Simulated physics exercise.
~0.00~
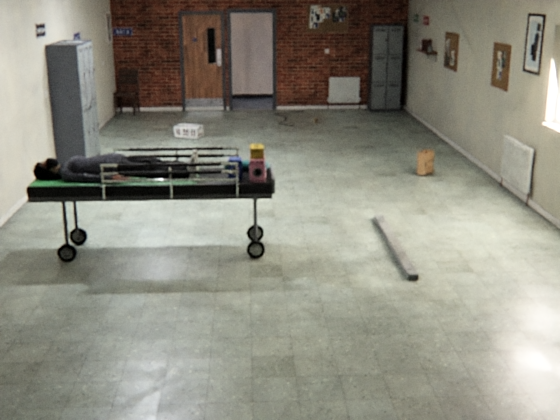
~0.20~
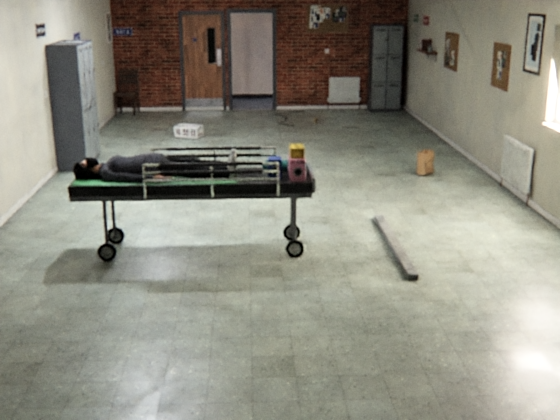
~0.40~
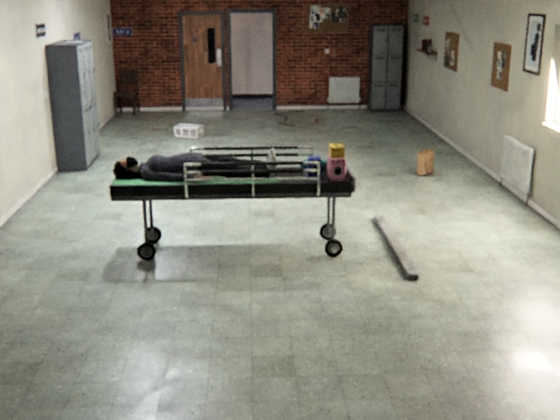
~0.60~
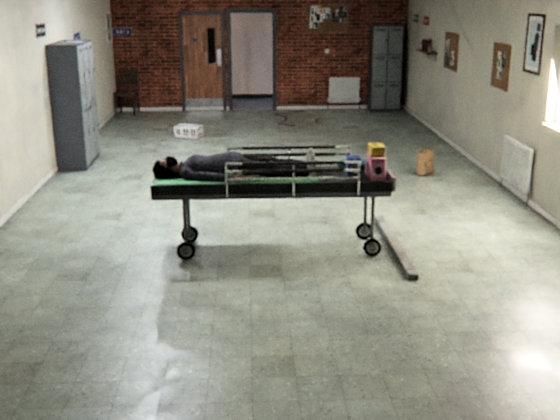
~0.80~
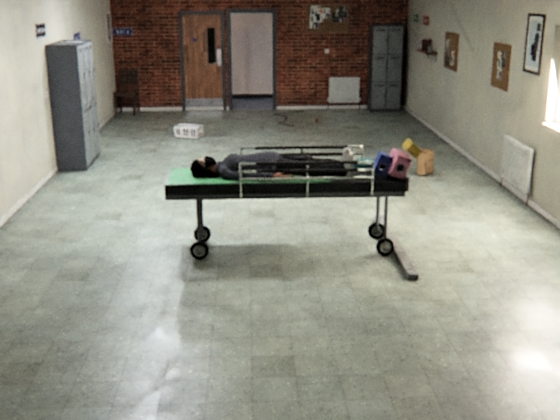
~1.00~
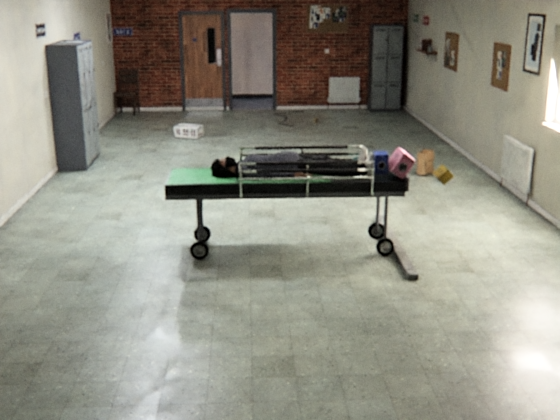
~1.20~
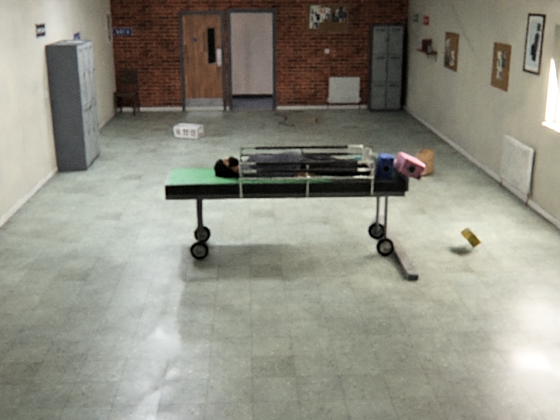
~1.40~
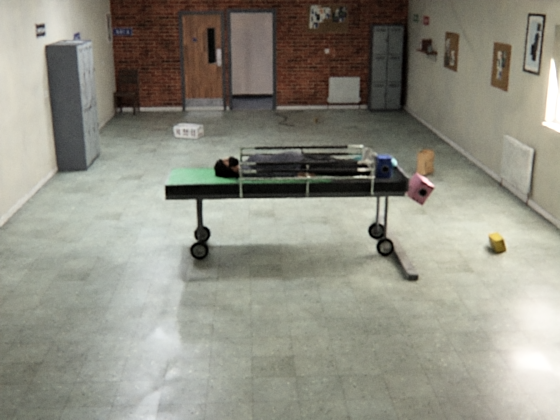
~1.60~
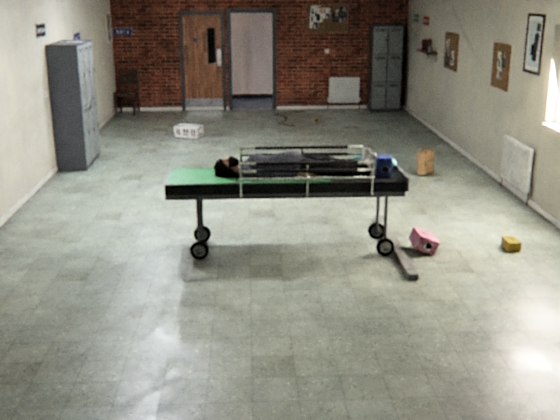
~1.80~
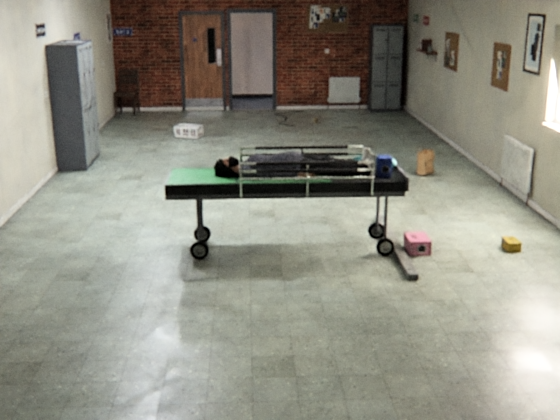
In a hall, a trolley carrying a person rolls right and stops, spilling two boxes.
